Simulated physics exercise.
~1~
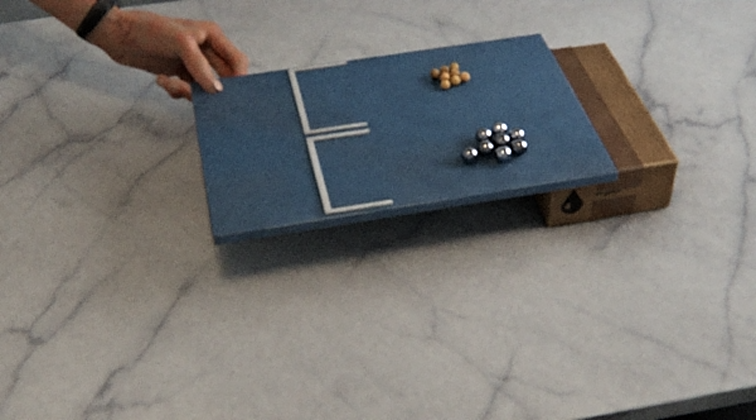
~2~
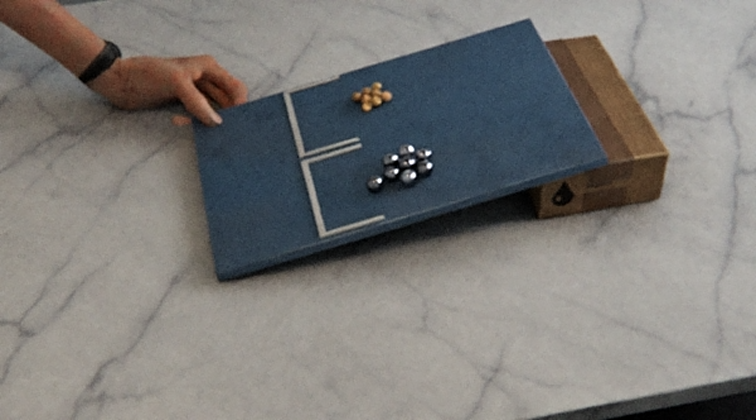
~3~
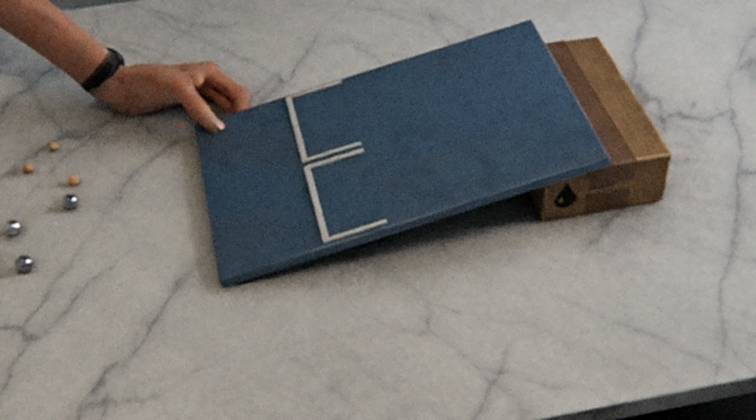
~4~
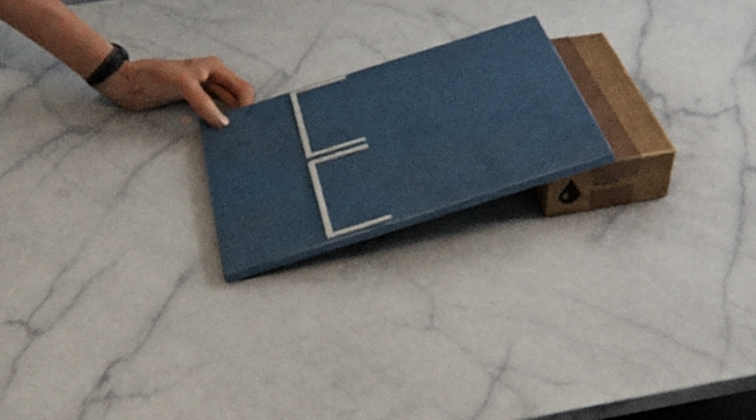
The video shows a hand lowering the left end of a blue board propped on a cardboard box, sending small golden balls and silver balls leftward past the pale strips and onto the marble surface, until they leave view and the tilted board is left empty.
